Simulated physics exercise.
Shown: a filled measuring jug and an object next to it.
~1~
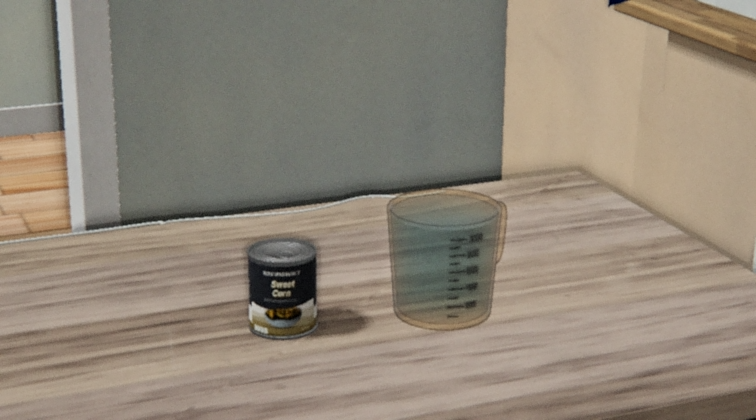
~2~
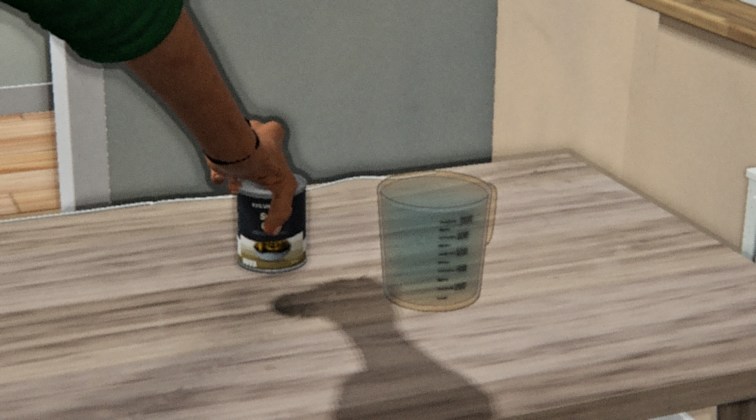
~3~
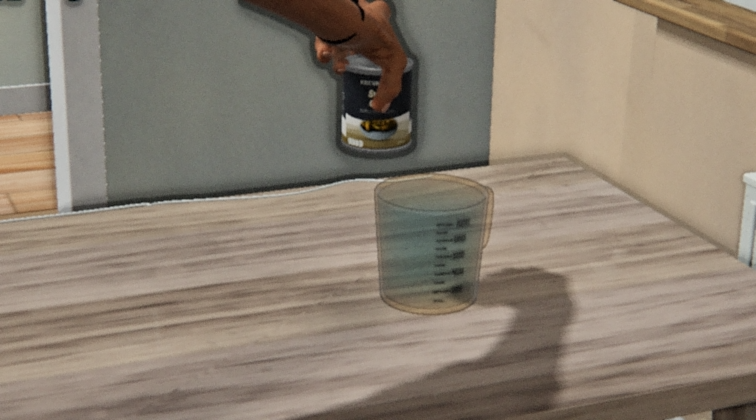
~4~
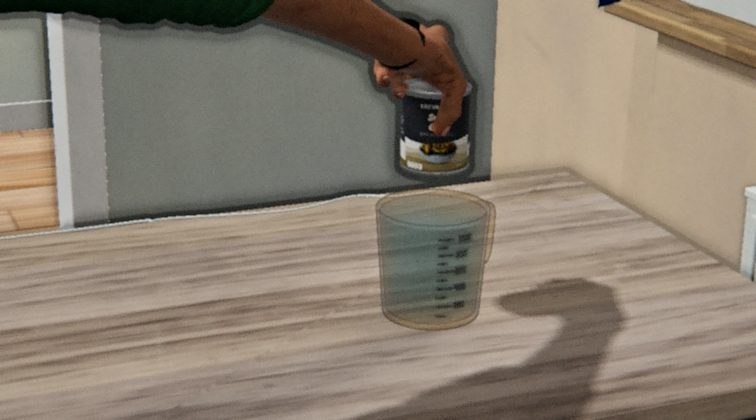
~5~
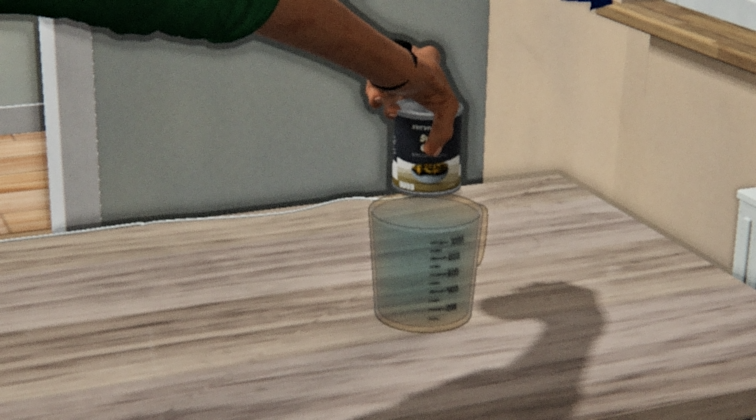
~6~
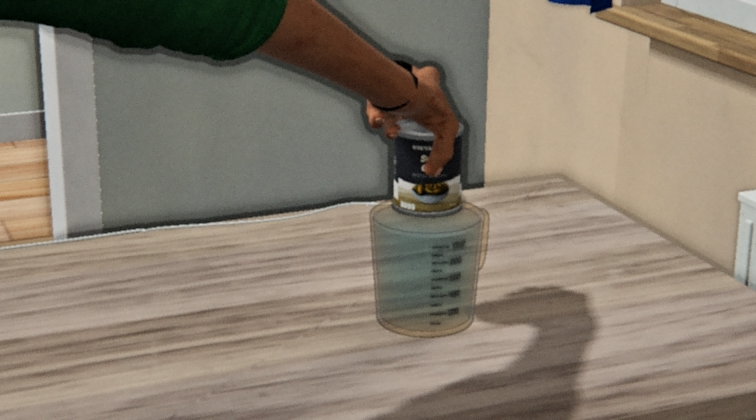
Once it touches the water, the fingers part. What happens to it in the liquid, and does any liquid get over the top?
As I see it, water: It's going to drop down; measuring jug: It's going to slop over the edge.
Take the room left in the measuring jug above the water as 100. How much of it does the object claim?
I'd say somewhere close to 510 percent.
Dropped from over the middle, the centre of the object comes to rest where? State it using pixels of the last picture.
(426, 276), roughly.
Next, the tin of food enters the water; the measuring jug is full to the brim; it has run over.
After that, the tin of food goes on down; the measuring jug is full to the brim; it has run over.
Finally, the tin of food has sunk; the measuring jug is full to the brim; it has run over.
